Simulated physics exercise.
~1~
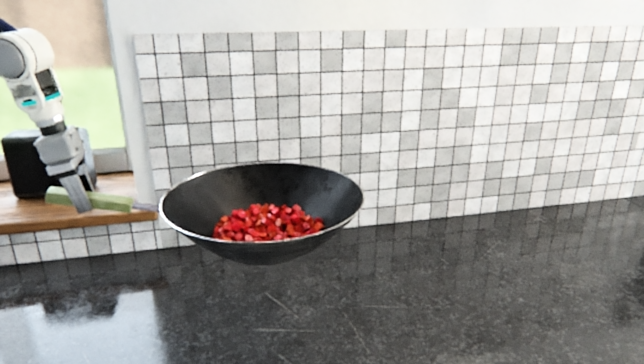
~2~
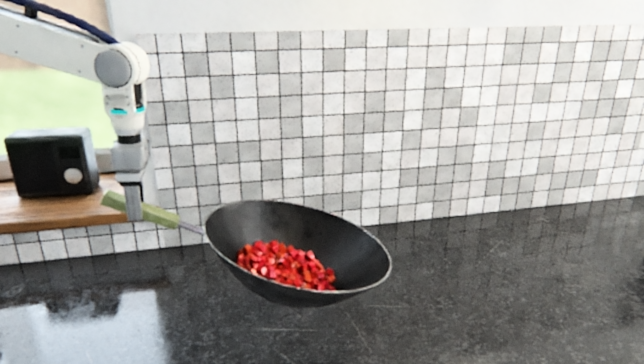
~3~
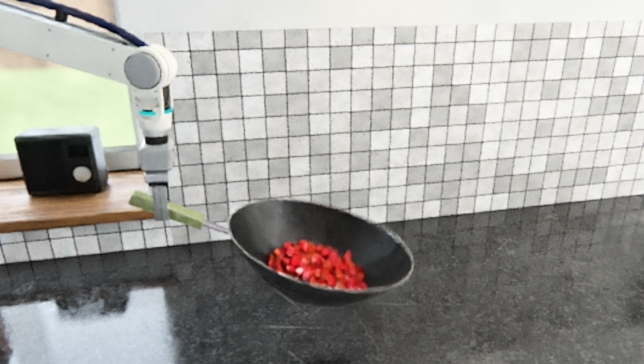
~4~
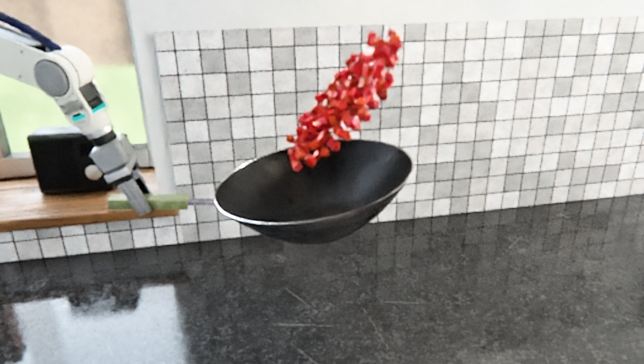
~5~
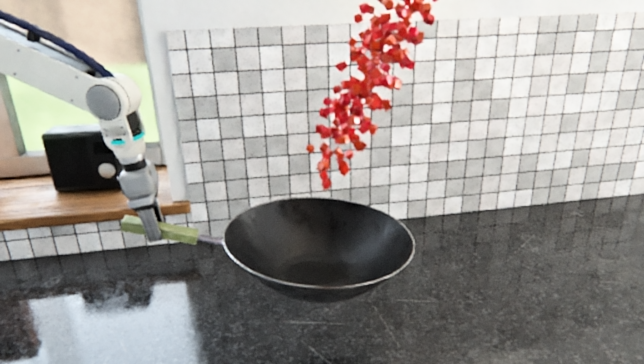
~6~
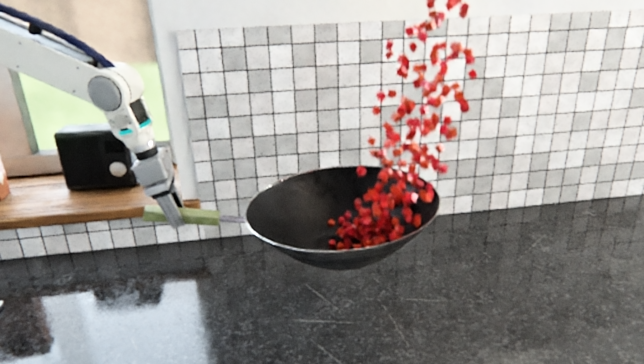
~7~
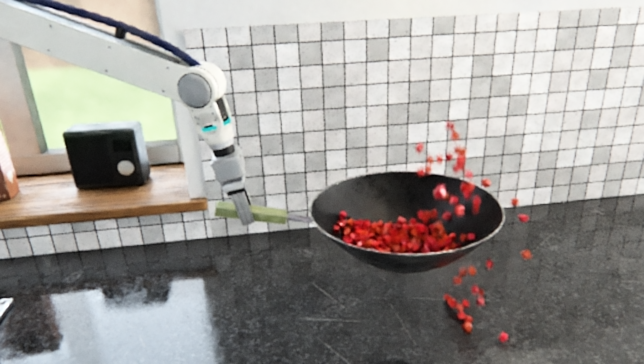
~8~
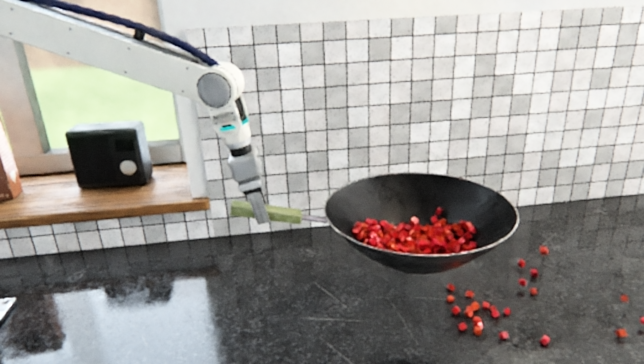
A robot arm gripping a black wok by its green handle dips it, then tosses the red vegetable dice high into the air and moves the wok right to catch them; most land back inside, while some spill over the right side onto the dark countertop.
